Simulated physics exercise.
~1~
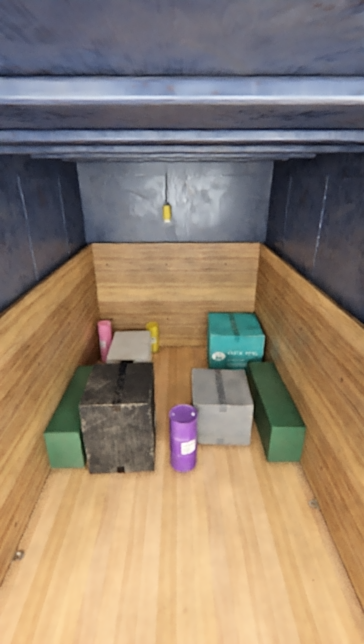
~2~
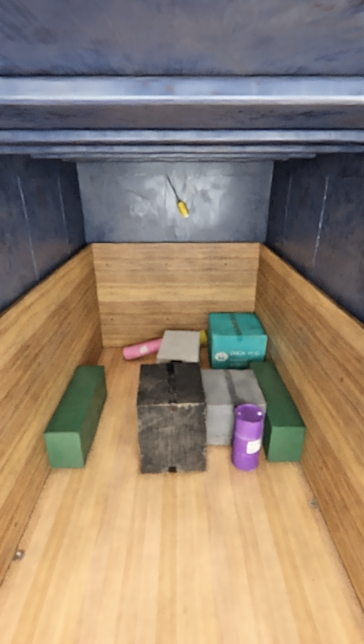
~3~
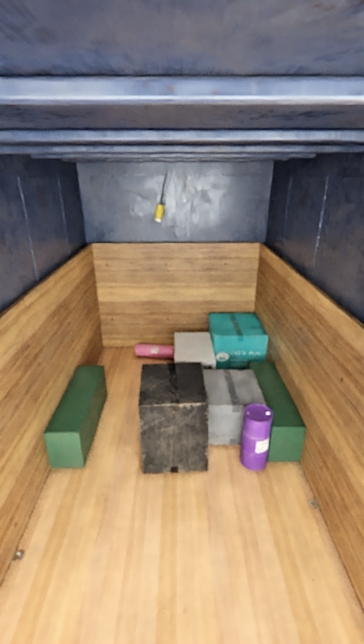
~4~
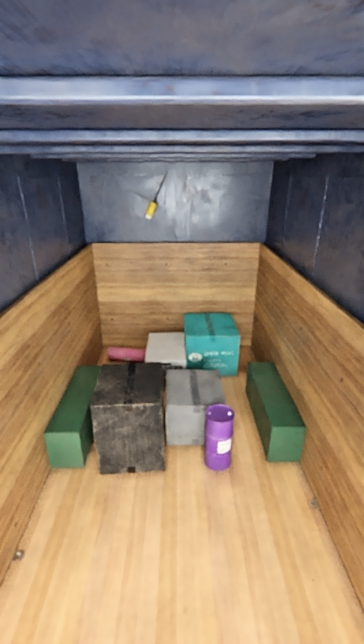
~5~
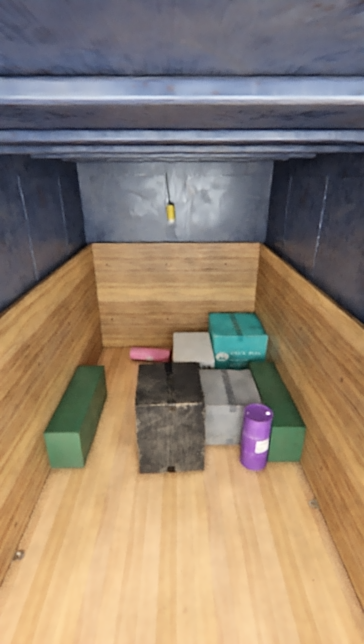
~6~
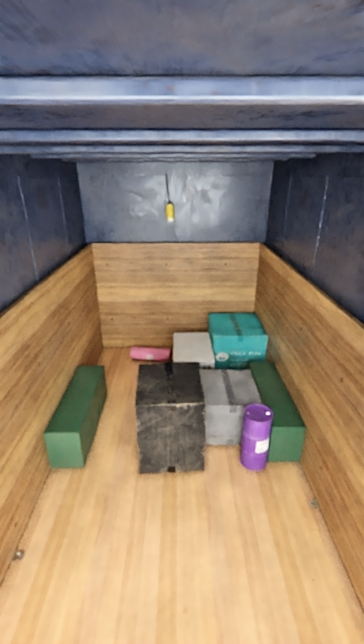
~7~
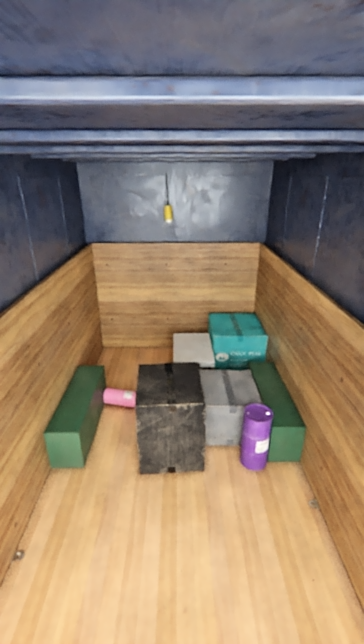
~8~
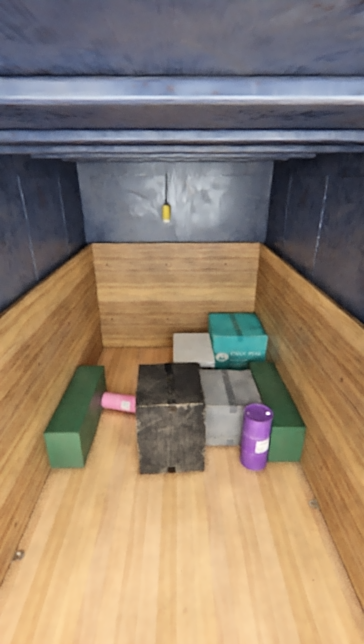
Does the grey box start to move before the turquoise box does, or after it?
The grey box starts first, shifting to the right as the load first moves. The turquoise box only starts to move later, when the load slides back to the left.
